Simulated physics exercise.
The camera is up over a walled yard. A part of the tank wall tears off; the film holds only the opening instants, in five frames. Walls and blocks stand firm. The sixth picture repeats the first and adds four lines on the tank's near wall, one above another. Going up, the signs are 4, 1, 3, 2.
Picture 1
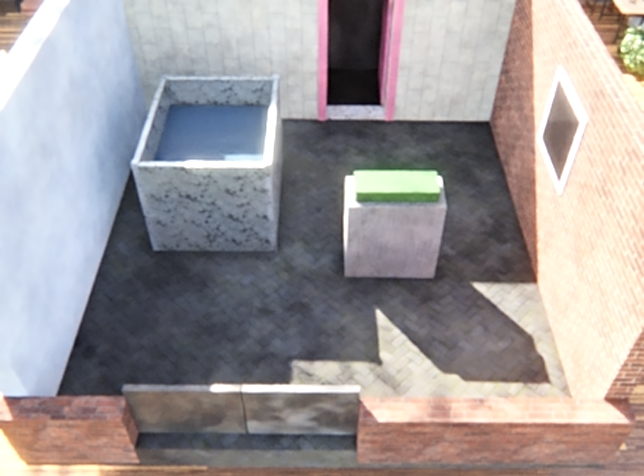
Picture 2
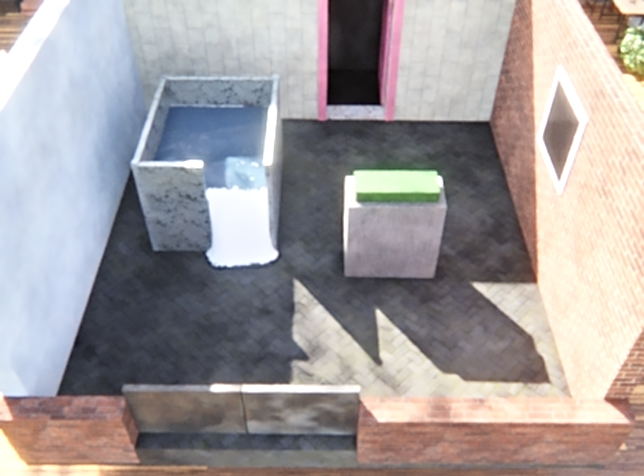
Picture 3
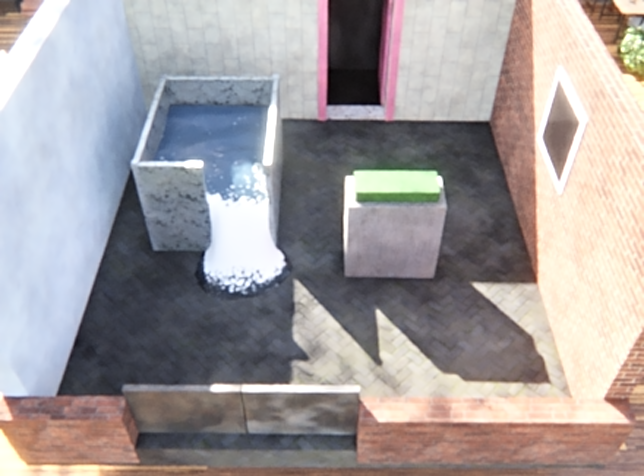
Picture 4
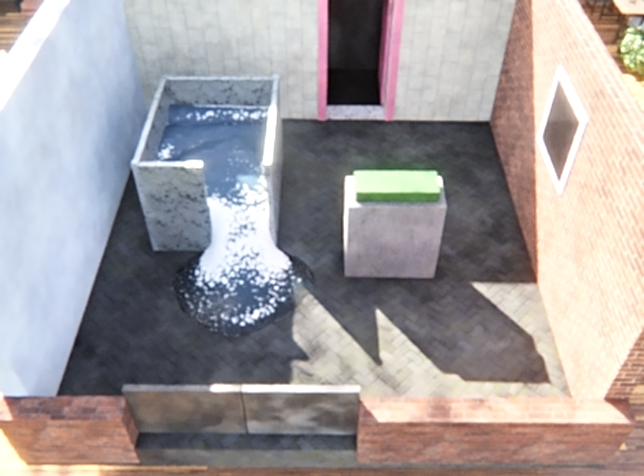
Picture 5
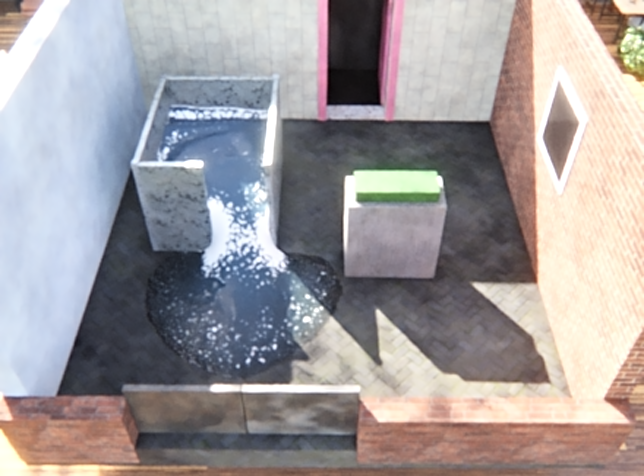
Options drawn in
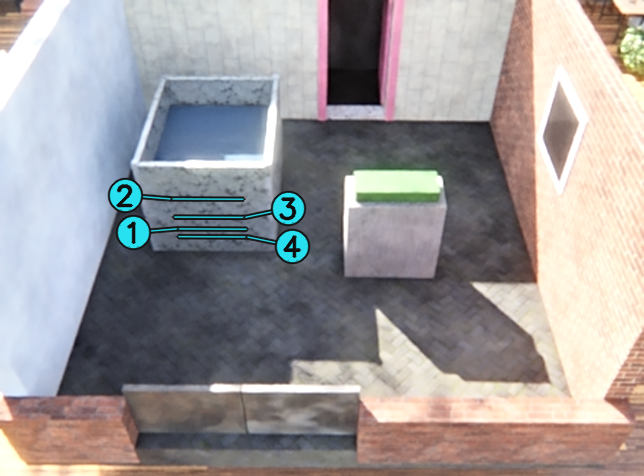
In a walled yard, water pours from a gap in a tank and spreads across the ground.
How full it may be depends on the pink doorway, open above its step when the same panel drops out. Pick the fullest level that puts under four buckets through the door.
That is line 2.
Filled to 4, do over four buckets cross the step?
No.
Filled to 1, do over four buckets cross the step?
No, that is safe.
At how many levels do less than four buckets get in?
All four.
In cyan, 1 at (211, 229); 2 at (206, 199); 3 at (209, 217); 4 at (213, 236); from the bottom up 4, 1, 3, 2.
If 1 is chosen, nothing gets over.
If 2 is chosen, a splash gets over, under a bucket.
If 3 is chosen, nothing gets over.
If 4 is chosen, nothing gets over.
